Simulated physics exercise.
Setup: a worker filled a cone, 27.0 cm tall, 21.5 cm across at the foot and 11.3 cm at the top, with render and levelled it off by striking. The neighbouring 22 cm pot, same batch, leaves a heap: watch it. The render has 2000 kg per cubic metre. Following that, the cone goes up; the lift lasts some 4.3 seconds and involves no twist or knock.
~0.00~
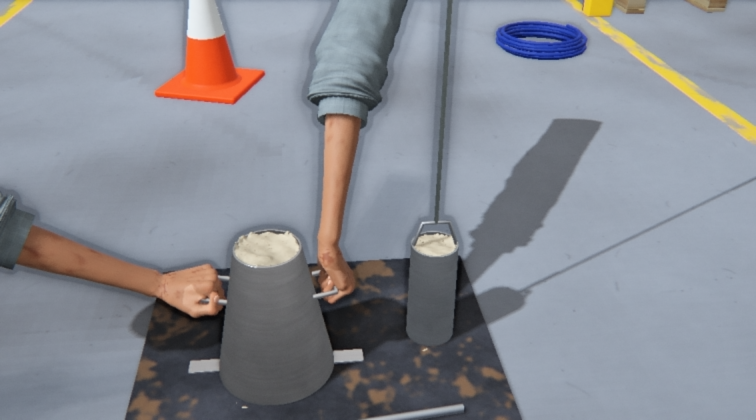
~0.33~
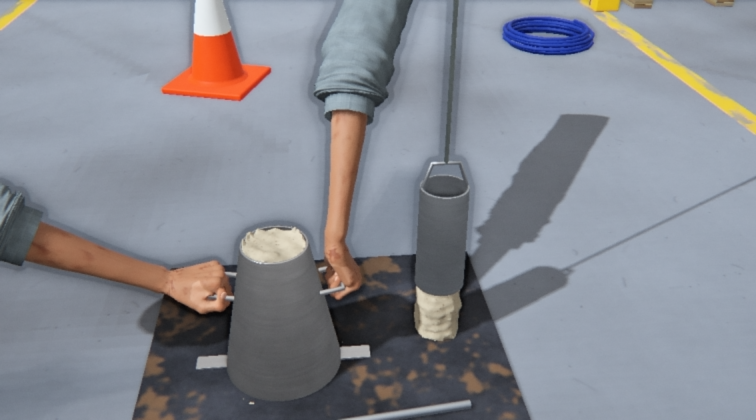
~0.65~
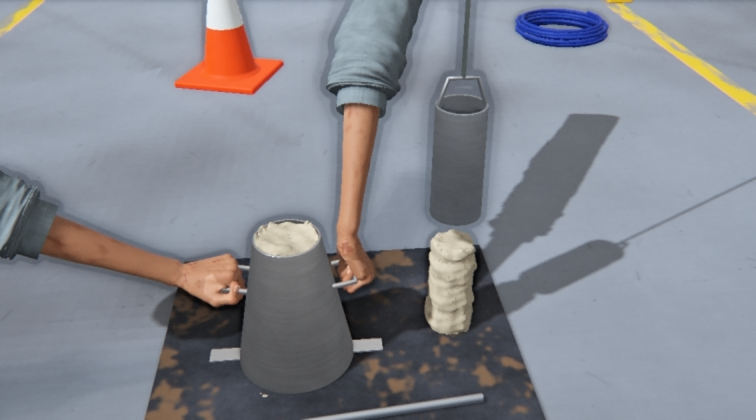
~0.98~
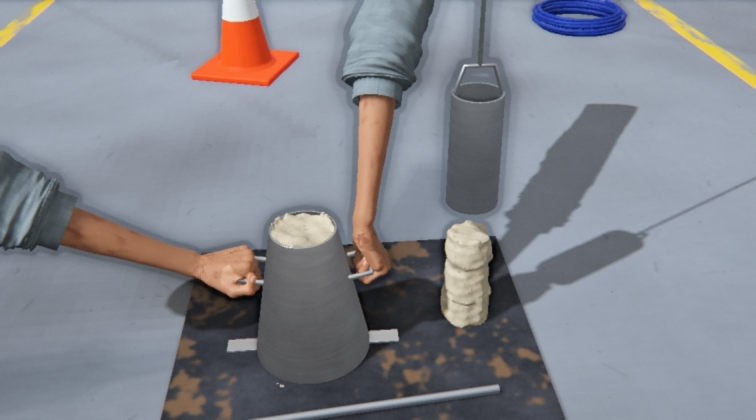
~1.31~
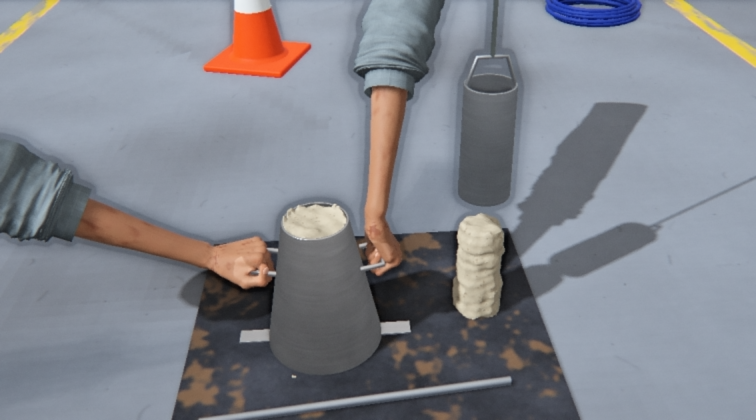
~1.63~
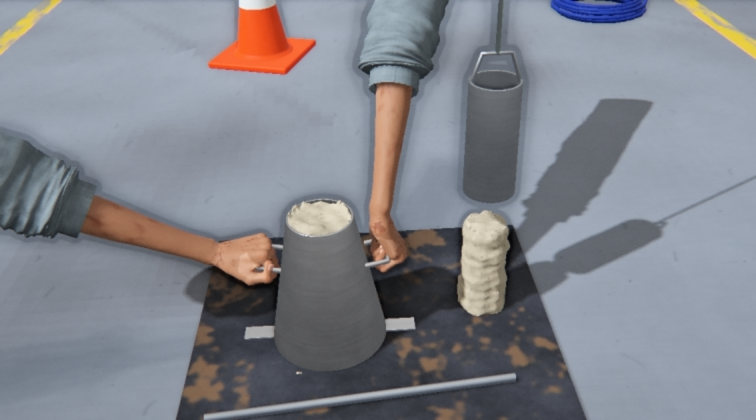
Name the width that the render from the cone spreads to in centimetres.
My guess is close to 22 cm.
By 2.7 s, the cone is up 6.3 cm; the render has come down 0.1 cm to 27 cm and is 22 cm wide.
By 3.8 s, the cone is up 17 cm; the render has come down 0.1 cm to 27 cm and is 22 cm wide.
By 4.9 s, the cone is up 28 cm; the render has come down 0.1 cm to 27 cm and is 22 cm wide.
By 6.1 s, the cone is clear; the render has come down 0.1 cm to 27 cm and is 22 cm wide.
By 6.6 s, at rest, the cone is clear; the render has come down 0.1 cm to 27 cm and is 22 cm wide.
